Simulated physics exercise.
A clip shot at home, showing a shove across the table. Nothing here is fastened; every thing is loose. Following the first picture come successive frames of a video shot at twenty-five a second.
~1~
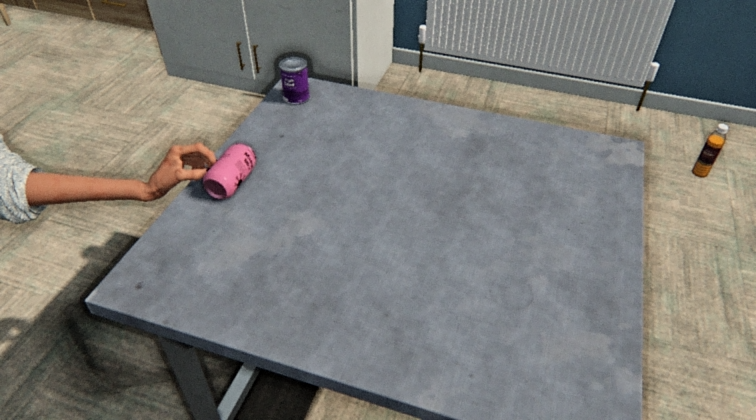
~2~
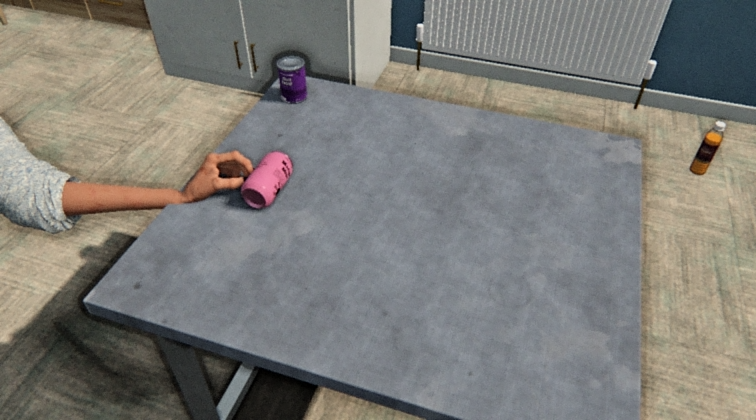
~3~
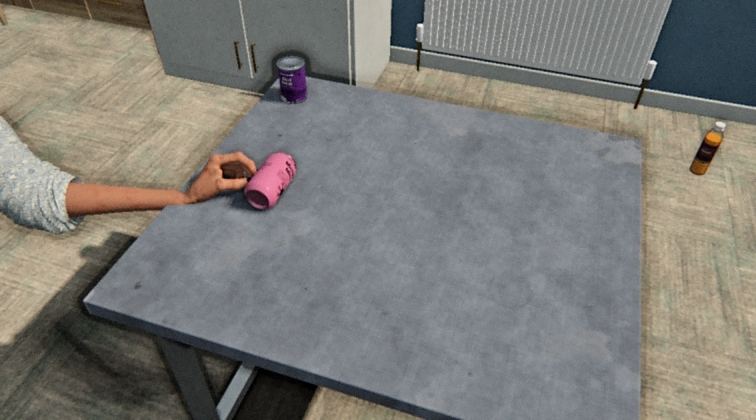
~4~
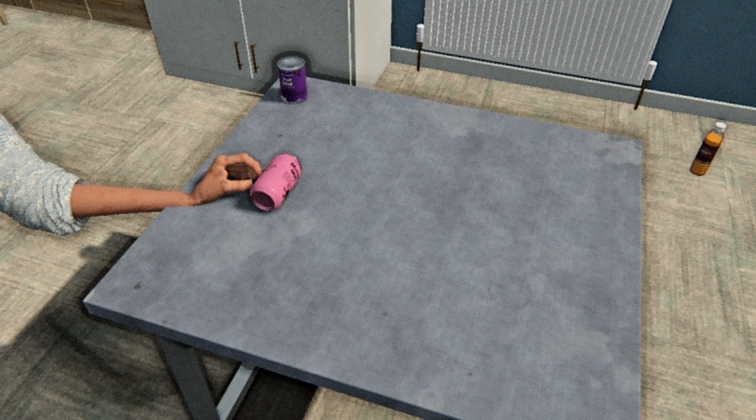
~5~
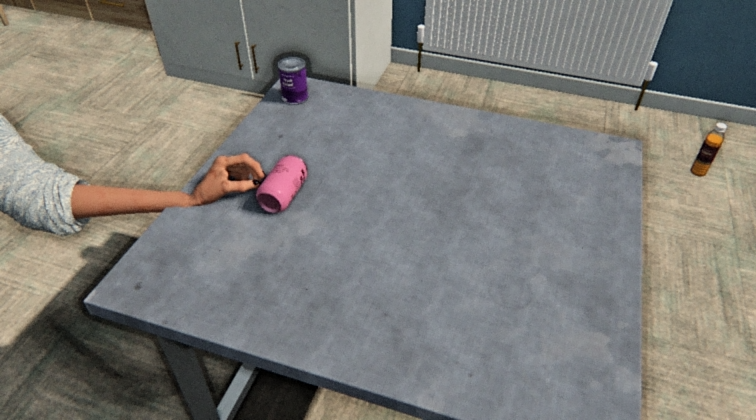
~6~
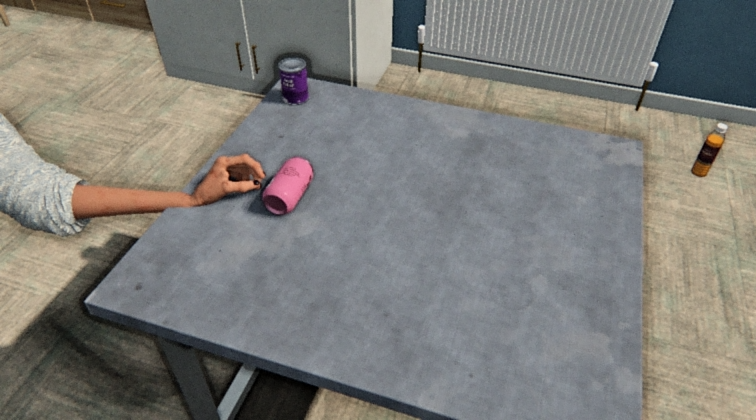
On a grey table at home, a hand pushing a pink can lying on its side, the can then rolling slightly right.
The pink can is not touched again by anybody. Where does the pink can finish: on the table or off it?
On the table.
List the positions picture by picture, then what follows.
In the first frame, under the hand; pink can (230, 171).
In the second frame, under the hand; pink can (268, 180).
In the third frame, under the hand; pink can (271, 180).
In the fourth frame, pink can (276, 182).
In the fifth frame, pink can (283, 184).
In the sixth frame, pink can (288, 185) shifted a little.
Then, 0.10 s on from there, pink can shifted about its own width near (302, 189).
Then, 0.40 s on from there, pink can shifted well along near (335, 197).
Then, 0.60 s on from there, pink can shifted well along near (353, 201).
Then, 0.90 s on from there, pink can shifted well along near (370, 205).
In the end, moved from the start, pink can. At the end, from the last picture's camera, pink can near (378, 207).
